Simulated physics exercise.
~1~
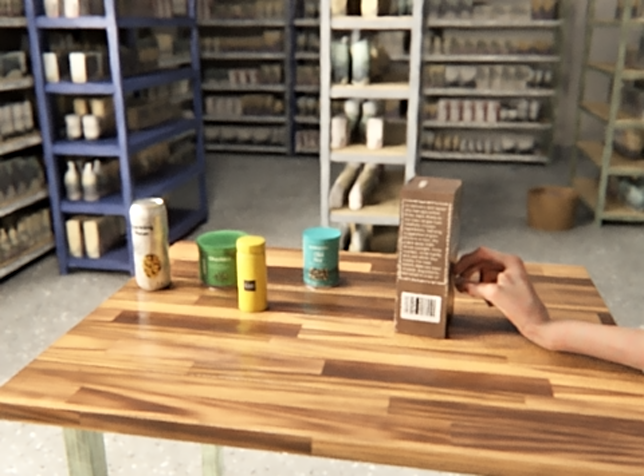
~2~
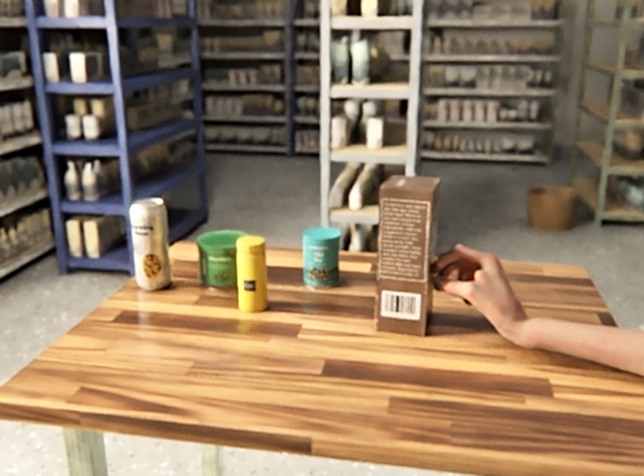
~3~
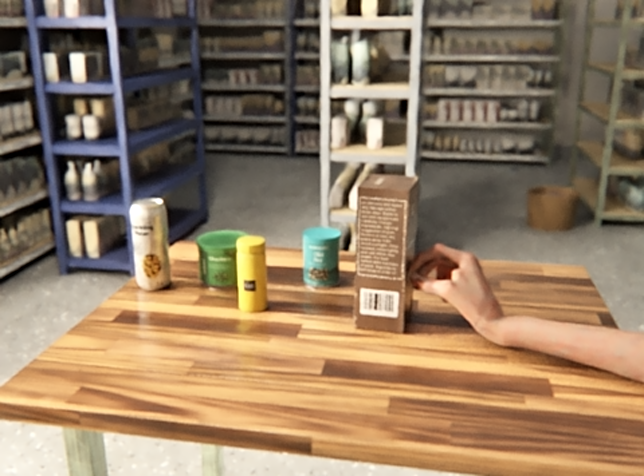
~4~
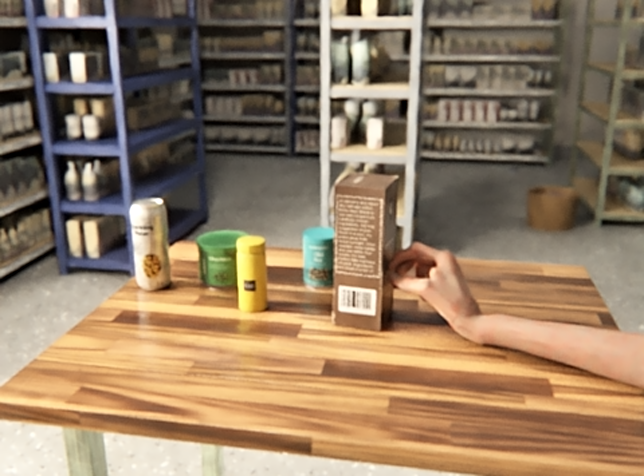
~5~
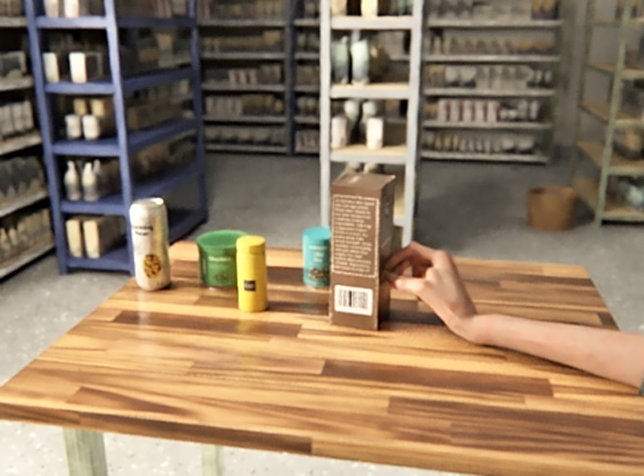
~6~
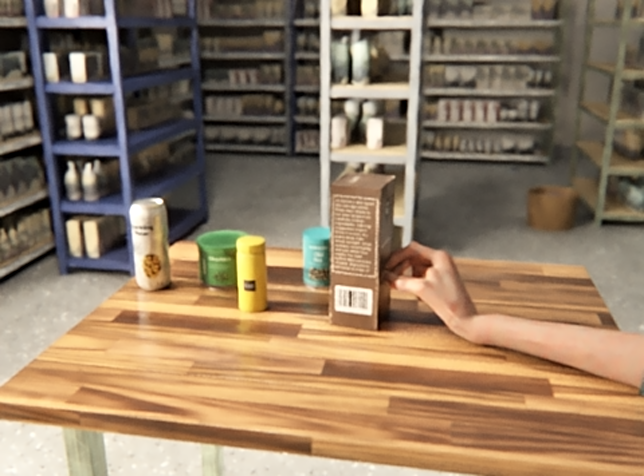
A hand slowly pushed a tall brown carton leftward across a wooden table until it partly hid a turquoise tin, then stopped, leaving the carton upright while the tin, yellow shaker, green tub and white can stayed where they were.
